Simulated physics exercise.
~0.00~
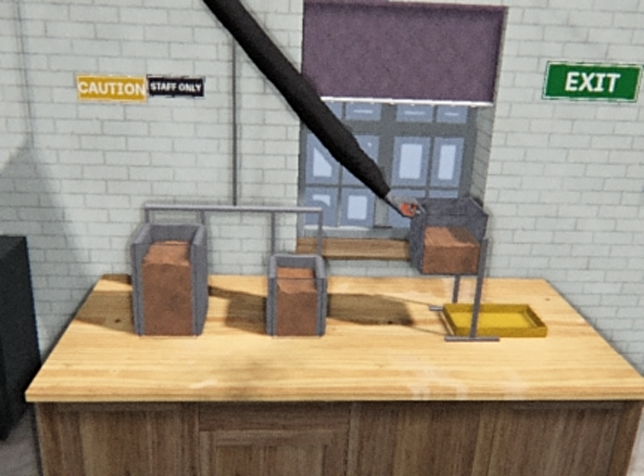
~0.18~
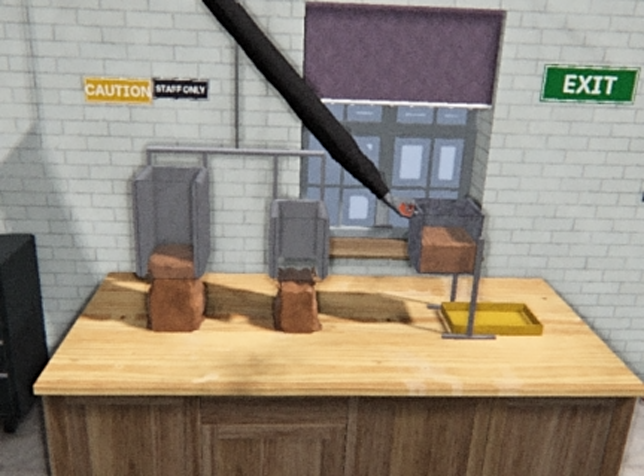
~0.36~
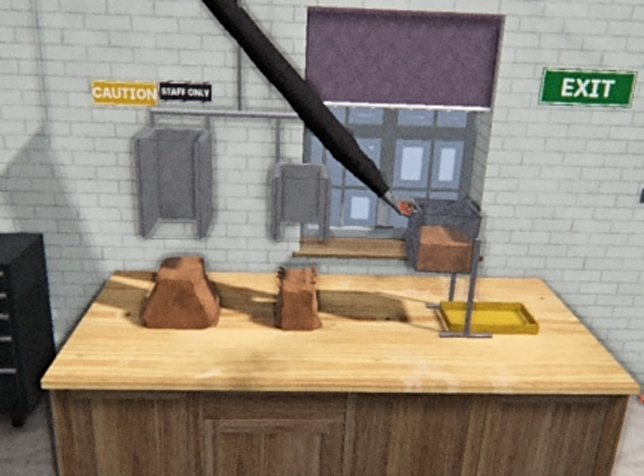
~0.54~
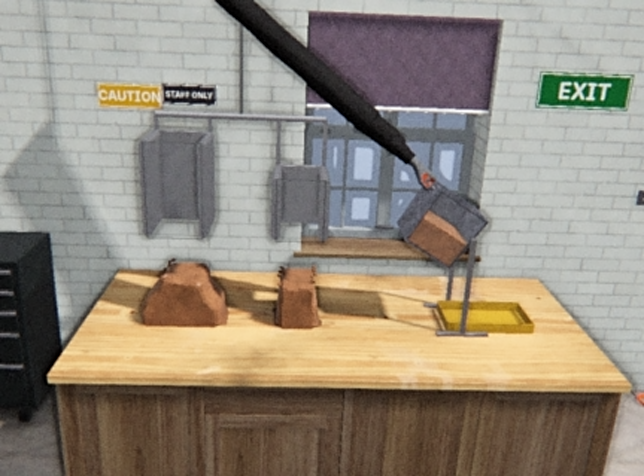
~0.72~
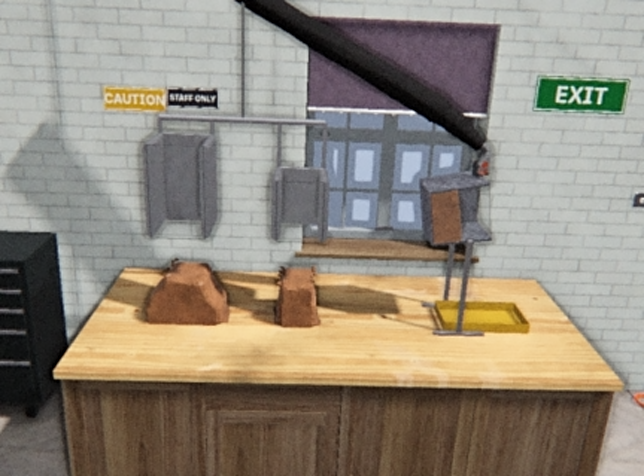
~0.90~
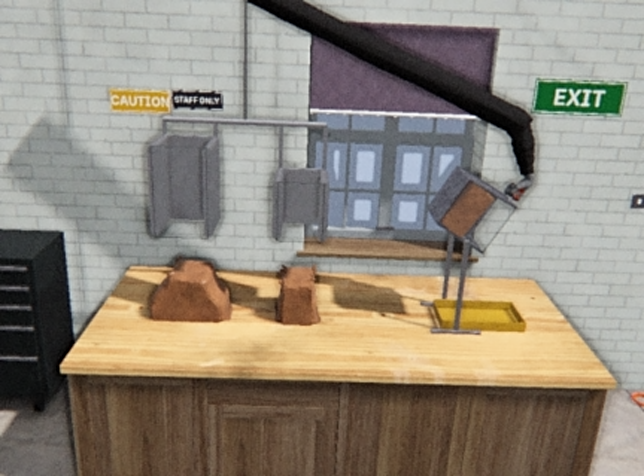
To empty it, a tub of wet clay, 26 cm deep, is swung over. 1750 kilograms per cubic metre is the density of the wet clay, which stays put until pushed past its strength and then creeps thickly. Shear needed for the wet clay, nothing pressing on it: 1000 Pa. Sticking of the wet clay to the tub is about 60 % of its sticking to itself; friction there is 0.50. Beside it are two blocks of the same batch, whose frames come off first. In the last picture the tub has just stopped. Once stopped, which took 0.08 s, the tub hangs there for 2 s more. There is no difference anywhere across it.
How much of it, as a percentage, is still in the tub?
Near 0 percent is still in the tub.
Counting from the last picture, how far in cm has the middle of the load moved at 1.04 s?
Roughly 11 cm.
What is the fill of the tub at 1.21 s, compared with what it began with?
Some 30 per cent.
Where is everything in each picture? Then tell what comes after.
In the first picture, handle-side rim at (427, 214), tilt 0 degrees; highest point of the wet clay at (463, 245); test blocks 34 cm, 22 cm high (left to right).
In the second picture, handle-side rim at (424, 214), tilt 0 degrees; highest point of the wet clay at (459, 245); test blocks 33 cm, 22 cm high (left to right).
In the third picture, handle-side rim at (423, 213), tilt 2 degrees; highest point of the wet clay at (423, 243); test blocks 26 cm, 22 cm high (left to right).
In the fourth picture, handle-side rim at (442, 191), tilt 32 degrees; highest point of the wet clay at (426, 219); test blocks 23 cm, 22 cm high (left to right).
In the fifth picture, handle-side rim at (490, 186), tilt 81 degrees; highest point of the wet clay at (456, 192); test blocks 23 cm, 22 cm high (left to right).
In the sixth picture, handle-side rim at (516, 209), tilt 119 degrees; highest point of the wet clay at (473, 185); test blocks 23 cm, 22 cm high (left to right).
By 1.04 s, the tub is at 120 degrees and holds 94 %.
By 1.21 s, the tub is at 120 degrees and holds 32 %.
By 1.38 s, the tub is at 120 degrees and holds 0 %.
By 1.55 s, the tub is at 120 degrees and holds 0 %.
By 2.90 s, at the end, the tub is at 120 degrees and holds 0 %.
